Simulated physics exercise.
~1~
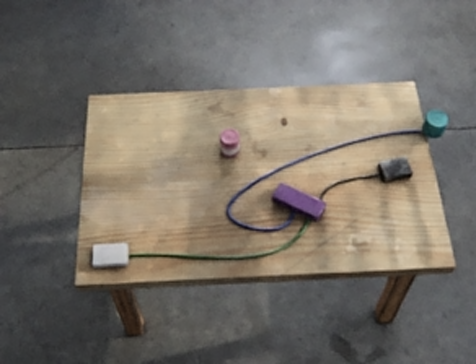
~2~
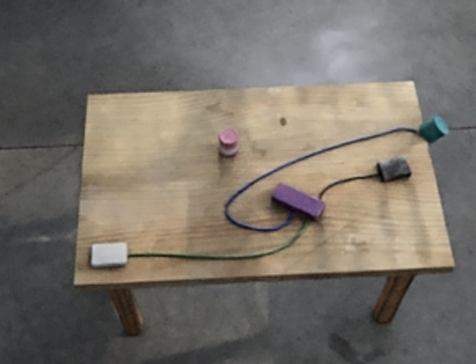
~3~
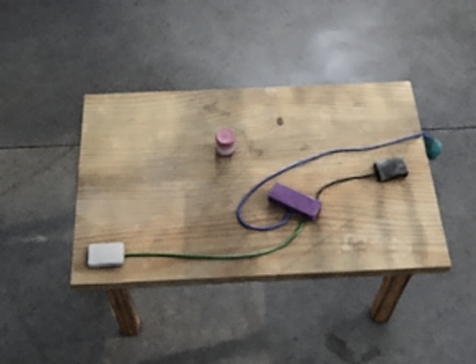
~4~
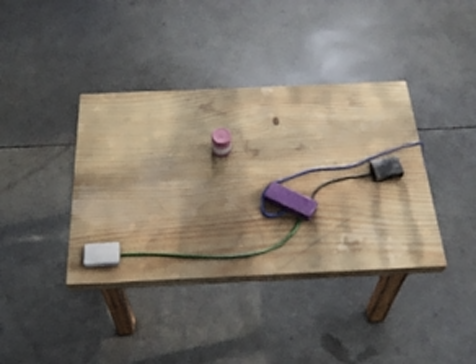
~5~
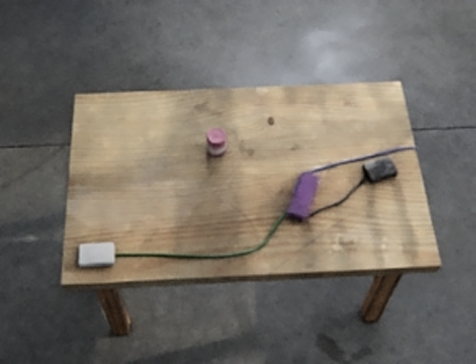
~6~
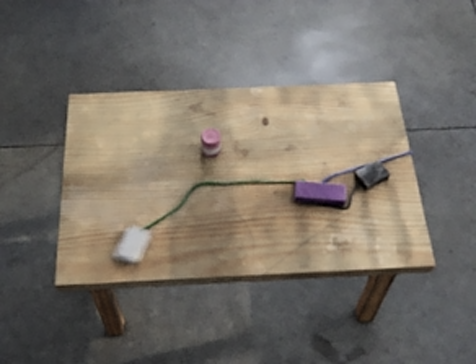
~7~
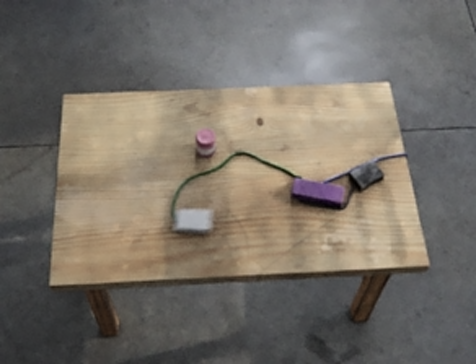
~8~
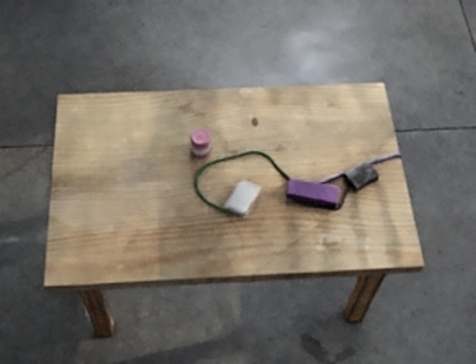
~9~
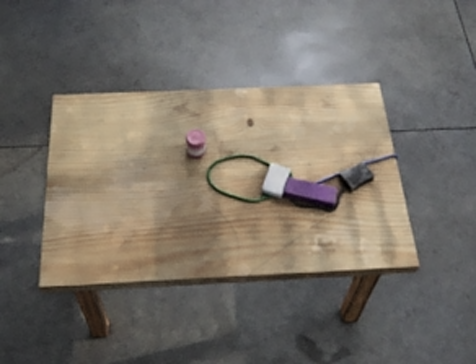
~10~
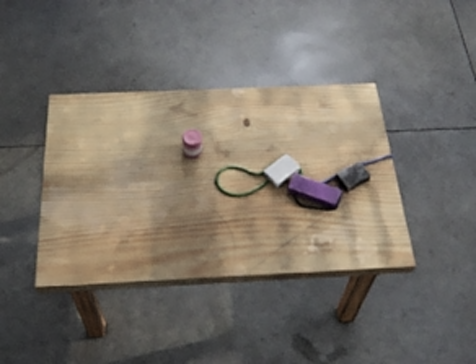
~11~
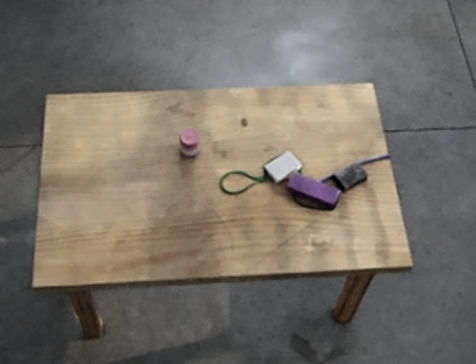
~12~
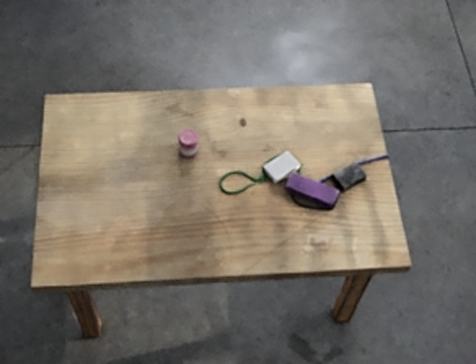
A teal object drops off the table, and its cable drags the purple strip and white block rightward.
